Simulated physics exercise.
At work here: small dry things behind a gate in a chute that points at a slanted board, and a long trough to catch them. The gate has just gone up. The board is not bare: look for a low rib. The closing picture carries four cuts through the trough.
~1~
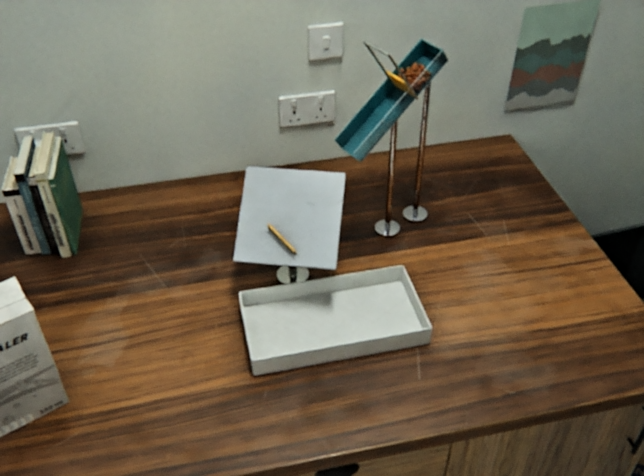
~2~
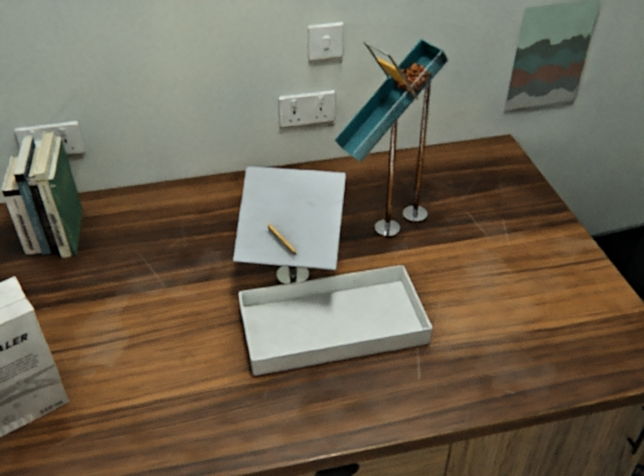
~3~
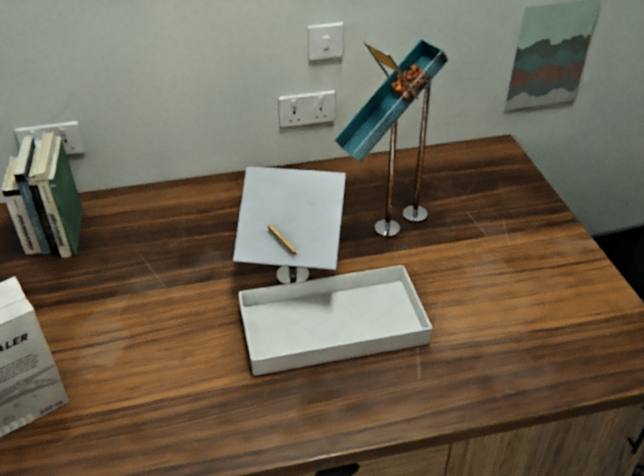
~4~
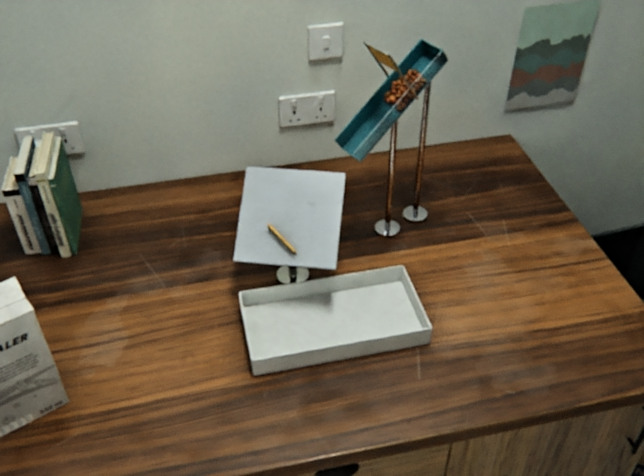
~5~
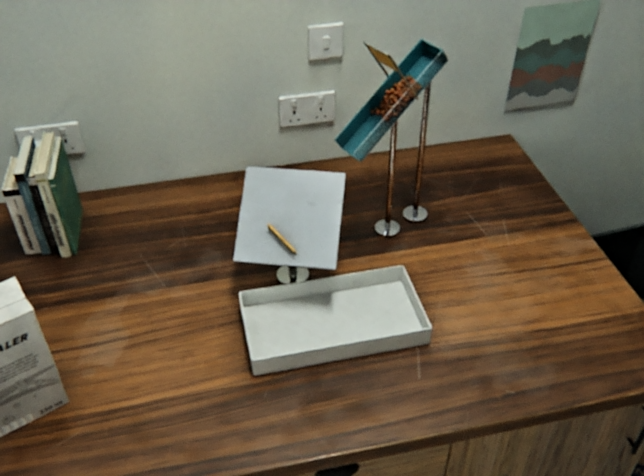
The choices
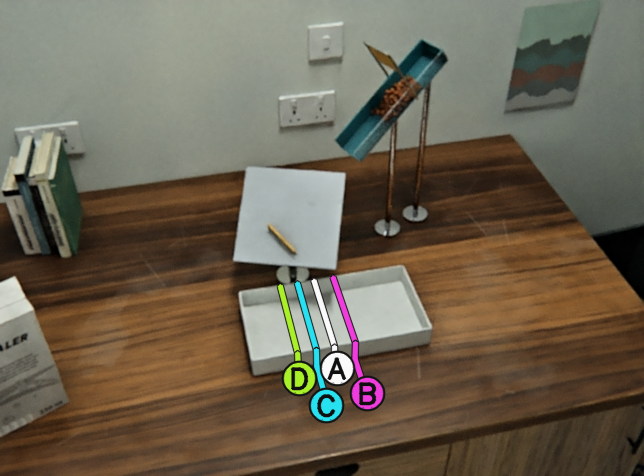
A wooden desk held some books, a white tray and a tilted white board, while a gold flap lifted on a raised blue chute and small orange-brown bits slid partway down it toward the left.
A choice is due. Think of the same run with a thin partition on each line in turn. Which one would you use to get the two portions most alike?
Go for C.
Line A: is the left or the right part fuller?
More lands on the left.
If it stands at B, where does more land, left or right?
Left.
On the marked copy, line A crosses the front rim at (334, 345); line B crosses the front rim at (355, 342); line C crosses the front rim at (316, 349); line D crosses the front rim at (297, 352).
If A is chosen, of what is caught, nearly all on the left of the divider, a stray few on the right.
If B is chosen, of what is caught, all on the left of the divider, none on the right.
If C is chosen, of what is caught, about two thirds on the left of the divider, about a third on the right.
If D is chosen, of what is caught, a small part on the left of the divider, most on the right.
